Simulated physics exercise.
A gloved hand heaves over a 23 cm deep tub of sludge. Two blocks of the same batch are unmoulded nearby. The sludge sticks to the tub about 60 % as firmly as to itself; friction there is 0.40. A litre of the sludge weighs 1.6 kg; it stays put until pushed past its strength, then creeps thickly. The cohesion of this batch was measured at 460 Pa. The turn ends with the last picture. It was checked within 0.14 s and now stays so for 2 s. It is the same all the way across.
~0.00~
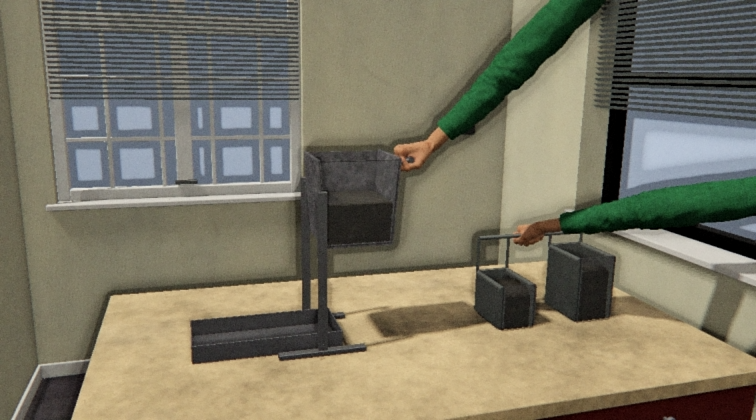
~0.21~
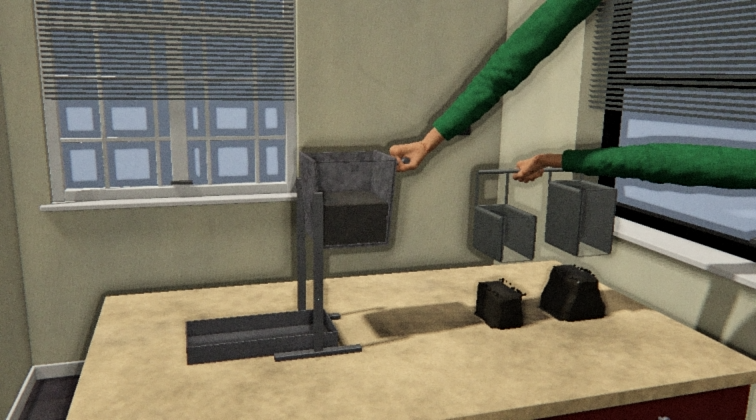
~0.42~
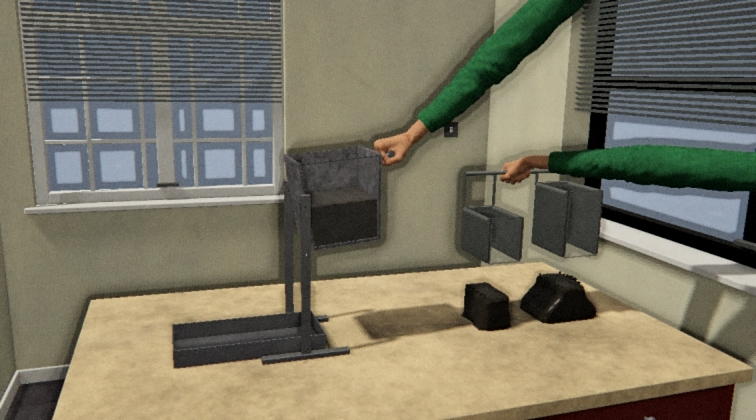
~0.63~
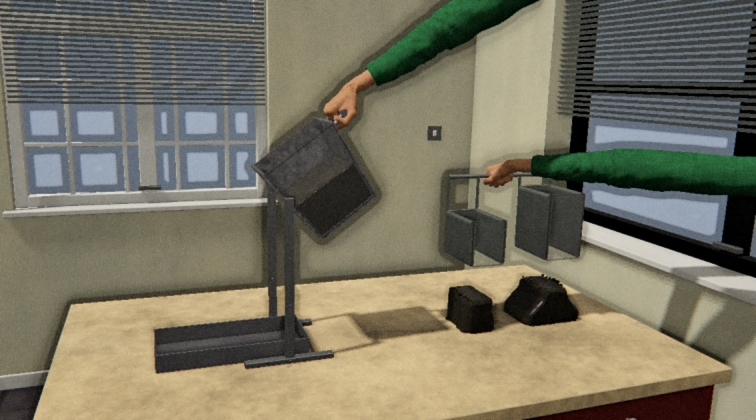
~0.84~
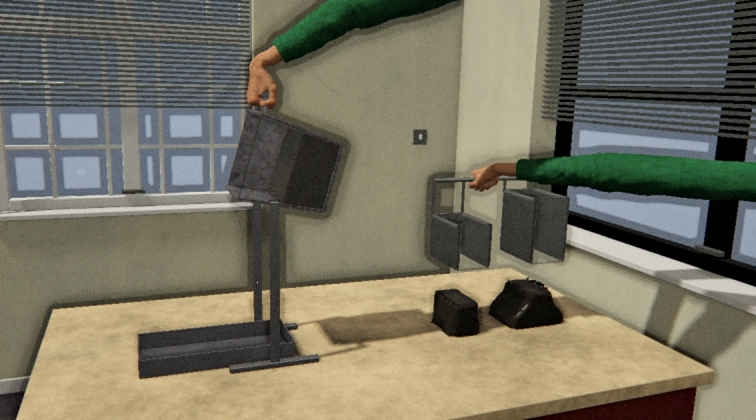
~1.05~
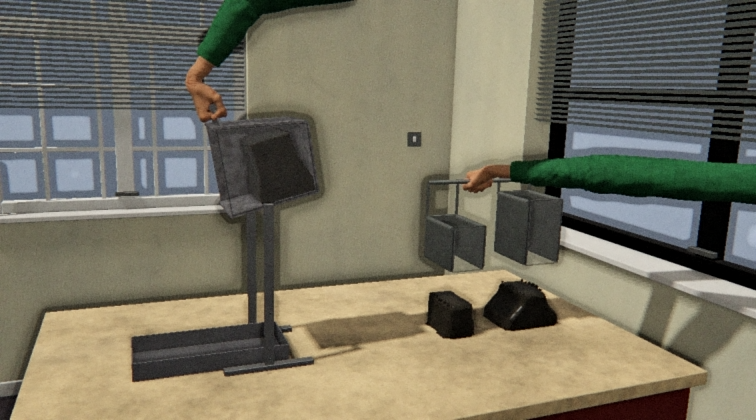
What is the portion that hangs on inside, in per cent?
Close to 50 per cent.
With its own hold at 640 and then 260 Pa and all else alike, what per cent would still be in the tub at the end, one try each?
In that order: 60 %, 30 %.
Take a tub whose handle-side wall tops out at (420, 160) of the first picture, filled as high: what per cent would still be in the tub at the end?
Then about 0 %.
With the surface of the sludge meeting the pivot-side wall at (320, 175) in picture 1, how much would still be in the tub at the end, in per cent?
In that case some 0 per cent.
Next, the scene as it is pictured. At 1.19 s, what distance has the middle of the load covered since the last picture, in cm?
Roughly 7 cm.
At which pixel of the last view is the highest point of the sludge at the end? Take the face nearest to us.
At about (272, 179).
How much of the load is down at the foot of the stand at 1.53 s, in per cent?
Some 4 per cent.
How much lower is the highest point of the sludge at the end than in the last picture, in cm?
Some 12 cm.
After 1.19 s, the tub is at 99 degrees and holds 99 %.
After 1.36 s, the tub is at 99 degrees and holds 59 %.
After 1.53 s, the tub is at 99 degrees and holds 51 %.
After 1.70 s, the tub is at 99 degrees and holds 50 %.
After 3.05 s, at the end, the tub is at 99 degrees and holds 50 %.
